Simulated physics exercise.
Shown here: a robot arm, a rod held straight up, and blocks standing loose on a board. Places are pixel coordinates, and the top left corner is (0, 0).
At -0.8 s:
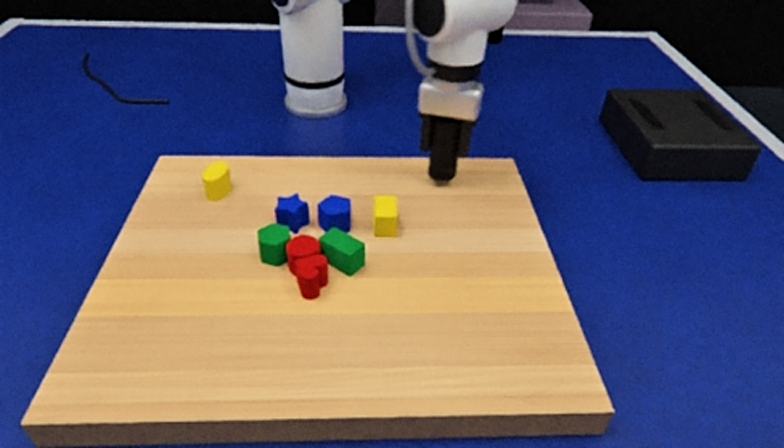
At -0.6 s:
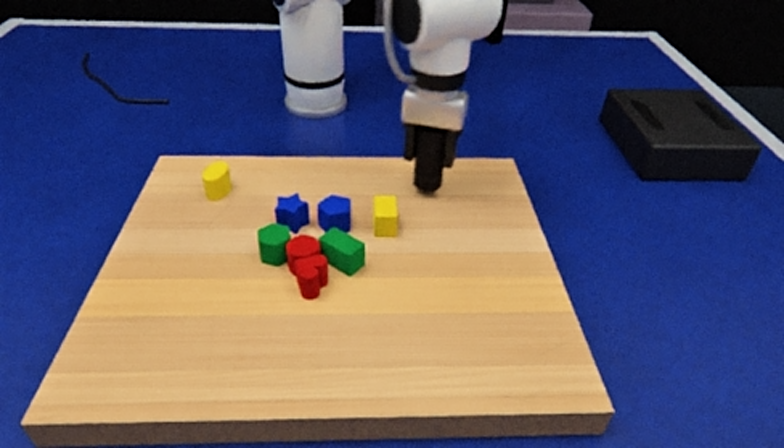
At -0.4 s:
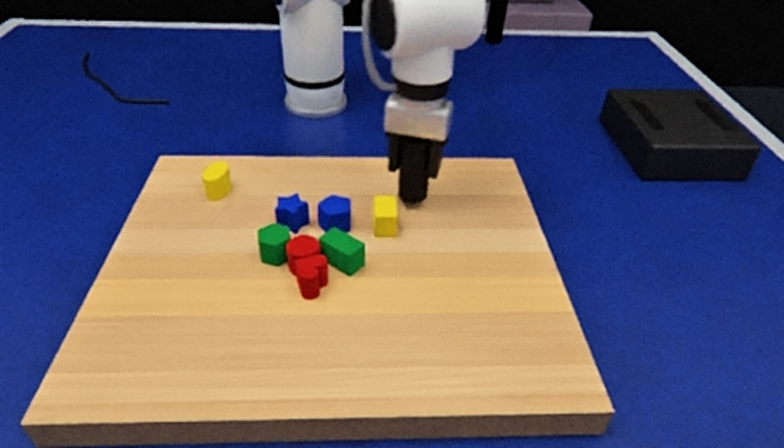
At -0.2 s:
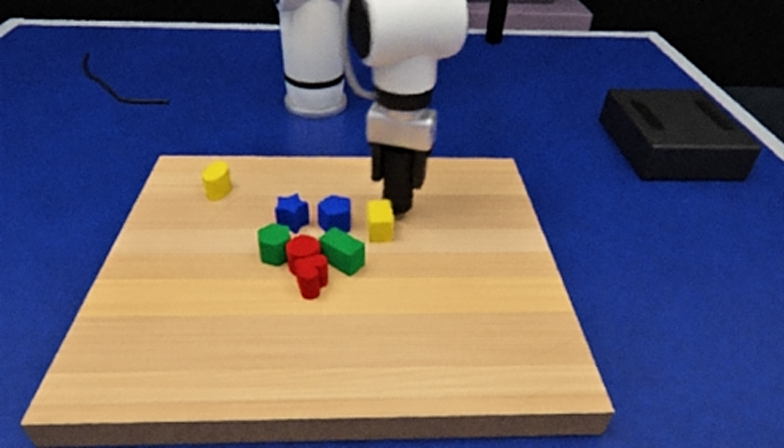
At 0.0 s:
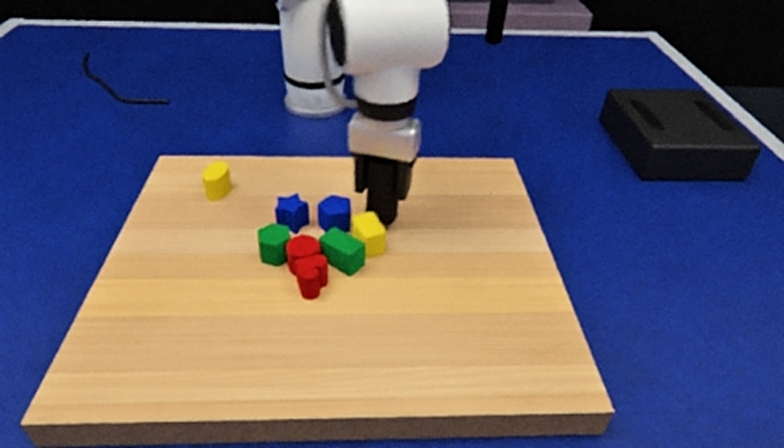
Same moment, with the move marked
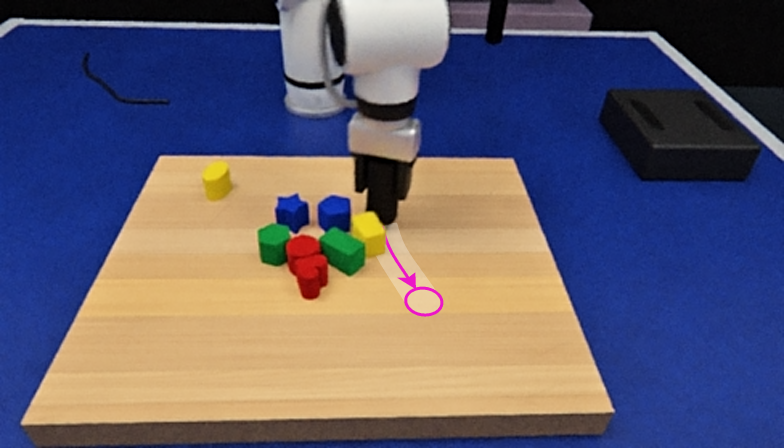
On a wooden board, a robot arm moves its rod left and nudges a yellow block.
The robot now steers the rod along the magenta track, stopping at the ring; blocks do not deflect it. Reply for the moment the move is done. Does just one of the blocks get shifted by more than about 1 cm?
Short answer: Yes.
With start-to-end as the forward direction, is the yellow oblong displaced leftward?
I believe not.
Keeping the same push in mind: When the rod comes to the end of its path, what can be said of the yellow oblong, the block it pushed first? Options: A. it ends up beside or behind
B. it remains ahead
(A)
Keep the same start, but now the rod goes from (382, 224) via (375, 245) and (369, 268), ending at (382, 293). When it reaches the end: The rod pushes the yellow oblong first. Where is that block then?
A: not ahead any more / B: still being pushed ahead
(A)
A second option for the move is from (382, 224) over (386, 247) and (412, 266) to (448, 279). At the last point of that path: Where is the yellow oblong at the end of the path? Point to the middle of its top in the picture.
I'd place it at (360, 234), taking the centre of its top.
The line goes from (382, 224) over (397, 261) to (424, 301).
The first path, step by step. One third of the way, rod (390, 241); green oblong (339, 242); yellow oblong (361, 231).
Two thirds of the way, rod (406, 266); green oblong (339, 243), turned 15° clockwise; yellow oblong (361, 232).
At the end, rod (425, 294); blue five-sided block unmoved; green oblong (339, 243), turned 15° clockwise; yellow oblong (361, 232).
